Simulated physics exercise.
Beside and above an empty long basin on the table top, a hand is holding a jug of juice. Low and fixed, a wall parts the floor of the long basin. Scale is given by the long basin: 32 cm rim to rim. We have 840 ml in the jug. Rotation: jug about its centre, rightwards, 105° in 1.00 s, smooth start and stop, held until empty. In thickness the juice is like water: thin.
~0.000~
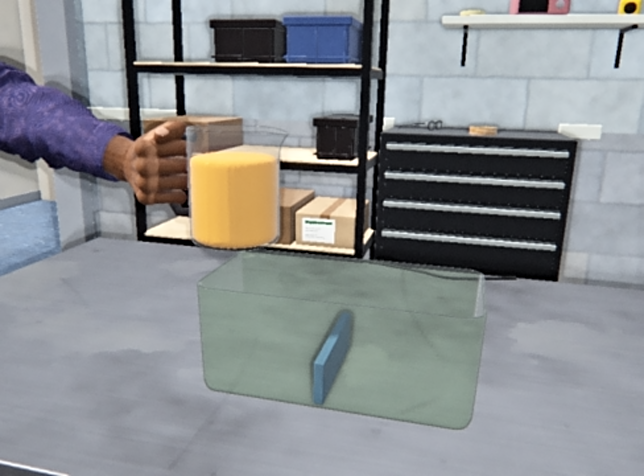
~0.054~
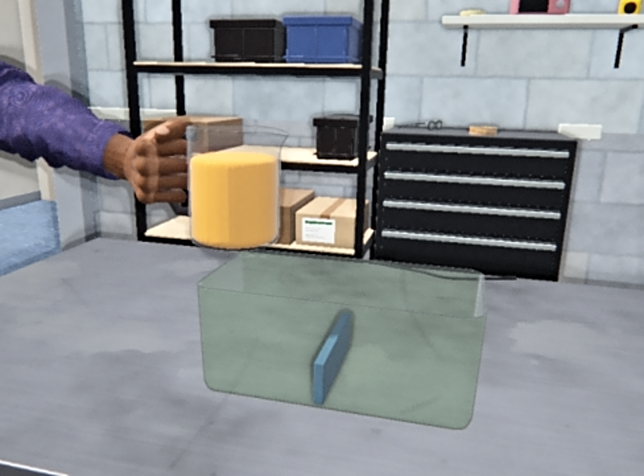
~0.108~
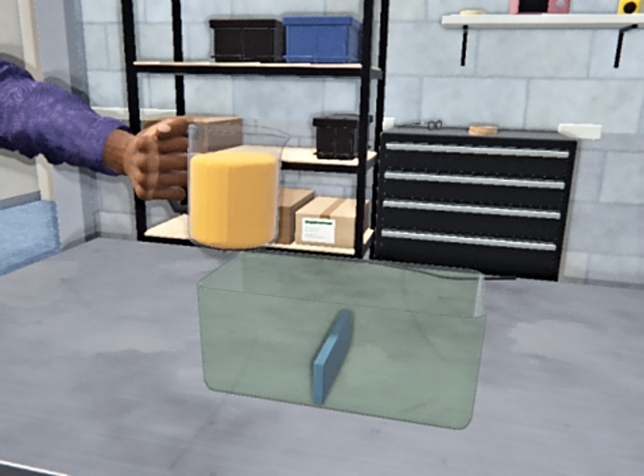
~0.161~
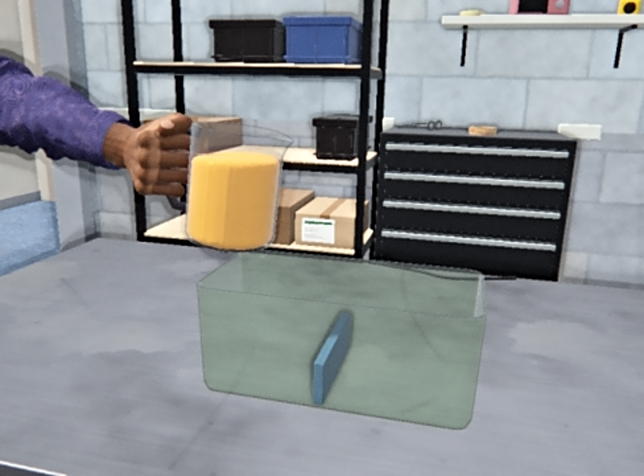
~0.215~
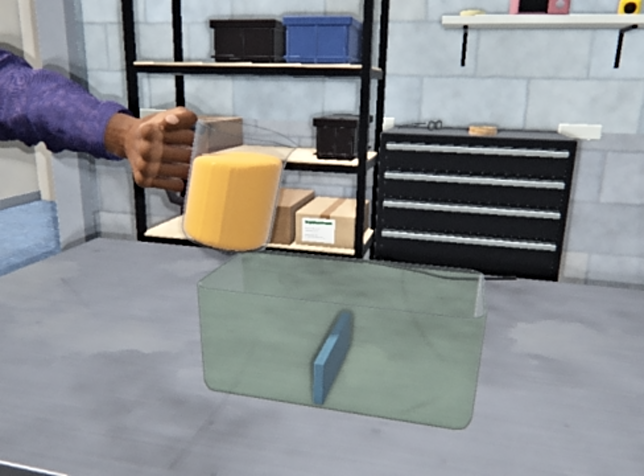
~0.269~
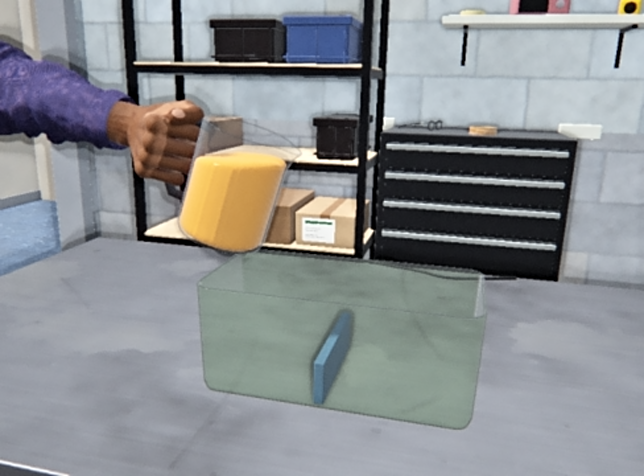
At the start, a hand in a purple sleeve holds a clear jug of orange-yellow juice upright above an empty, see-through long basin with a low blue wall inside. The hand tilts the jug to the right, barely at first, then further, and the juice shifts but stays inside the jug.
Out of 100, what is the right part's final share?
About 68 out of 100.
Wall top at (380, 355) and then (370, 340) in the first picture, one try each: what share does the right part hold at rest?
First try about 10 %, second try about 0 %.
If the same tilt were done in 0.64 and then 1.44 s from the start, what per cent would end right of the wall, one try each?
Result: 60 per cent, then 70 per cent.
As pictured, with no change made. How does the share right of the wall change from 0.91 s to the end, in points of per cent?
Result: An increase, close to 24.
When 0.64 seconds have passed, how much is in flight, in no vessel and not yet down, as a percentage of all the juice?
Roughly 12 percent.
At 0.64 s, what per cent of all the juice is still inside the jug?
Portion remaining: Approx. 86 per cent.
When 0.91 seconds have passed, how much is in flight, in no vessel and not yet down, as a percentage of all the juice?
Close to 14 in every hundred parts.
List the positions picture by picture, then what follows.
The first frame shows tilt 0°; pouring edge (288, 133); surface from (197, 156) to (276, 160); the long basin's rim runs from (222, 267) to (484, 295); the wall's top is at (334, 337).
The second frame shows tilt 1°; pouring edge (289, 134); surface from (197, 156) to (276, 160).
The third frame shows tilt 3°; pouring edge (291, 136); surface from (198, 156) to (277, 161).
The fourth frame shows tilt 7°; pouring edge (293, 140); surface from (200, 156) to (280, 162).
The fifth frame shows tilt 12°; pouring edge (297, 146); surface from (201, 158) to (282, 162).
The sixth frame shows tilt 18°; pouring edge (301, 154); surface from (199, 166) to (286, 163).
By 0.64 s the tilt is 75° and 85 per cent is still to pour, 0 is left of the wall and 3 right of it.
By 0.91 s the tilt is 103° and 32 per cent is still to pour, 10 is left of the wall and 44 right of it.
By 1.19 s the tilt is 105° and 5 per cent is still to pour, 25 is left of the wall and 68 right of it.
By 1.50 s the tilt is 105° and 0 per cent is still to pour, 31 is left of the wall and 68 right of it.
At rest 32 per cent lies left of the wall, 68 right of it and 0 outside.
